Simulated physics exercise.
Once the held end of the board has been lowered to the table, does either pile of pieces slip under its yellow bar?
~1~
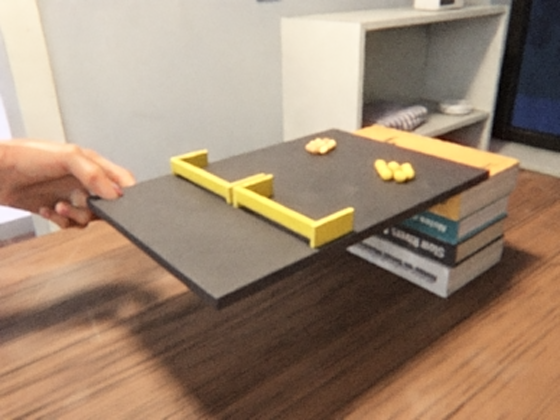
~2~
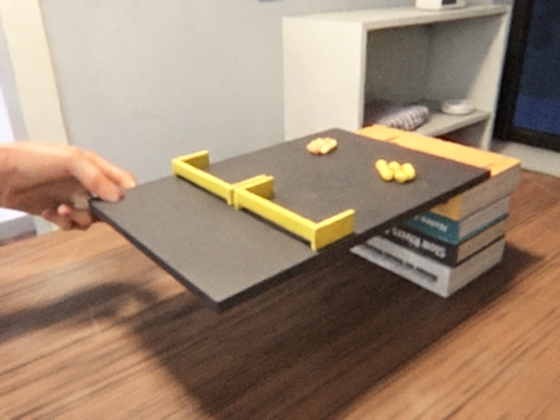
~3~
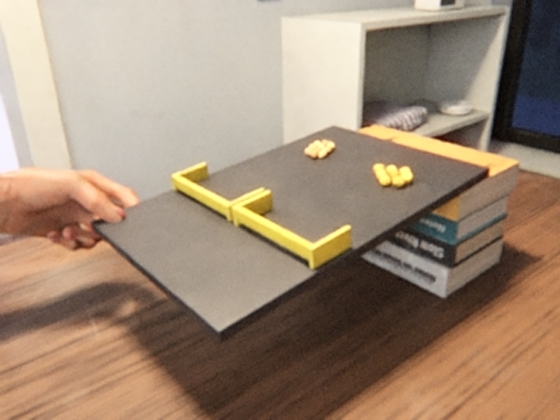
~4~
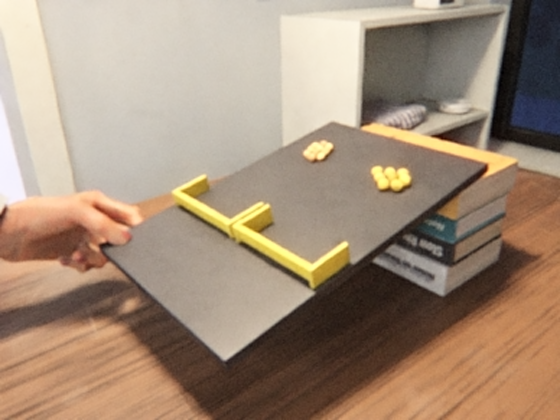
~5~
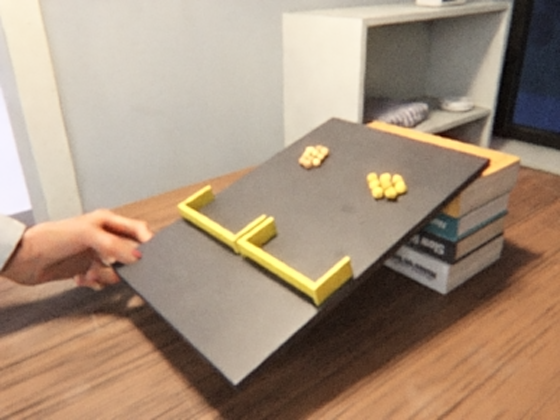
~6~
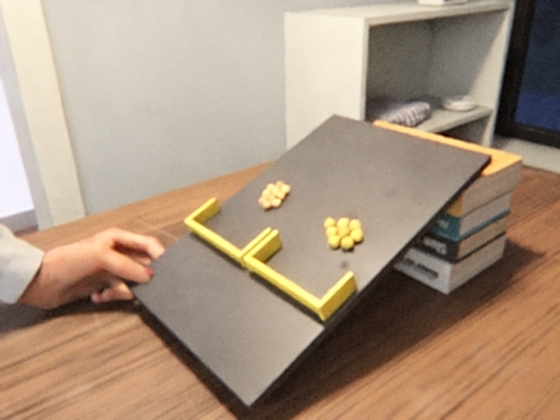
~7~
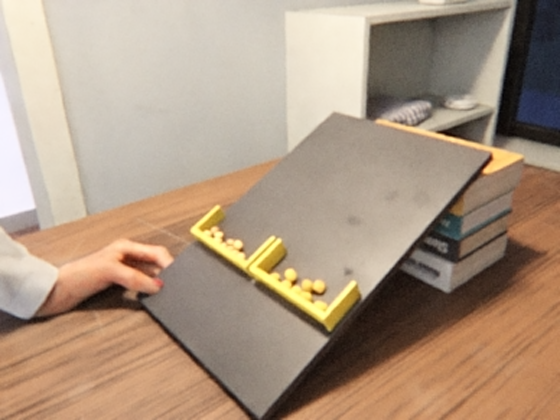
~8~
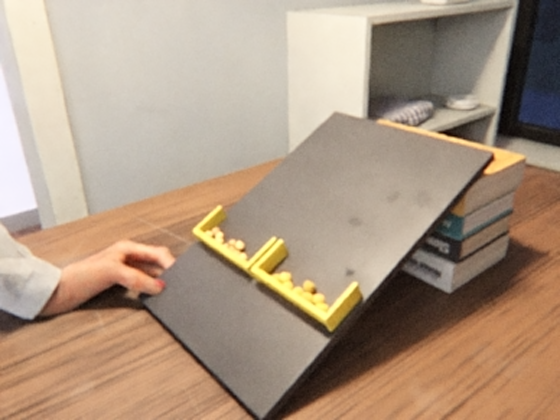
No, neither pile gets under. The near pile and the far pile each lodge against their own yellow bar and stay there.
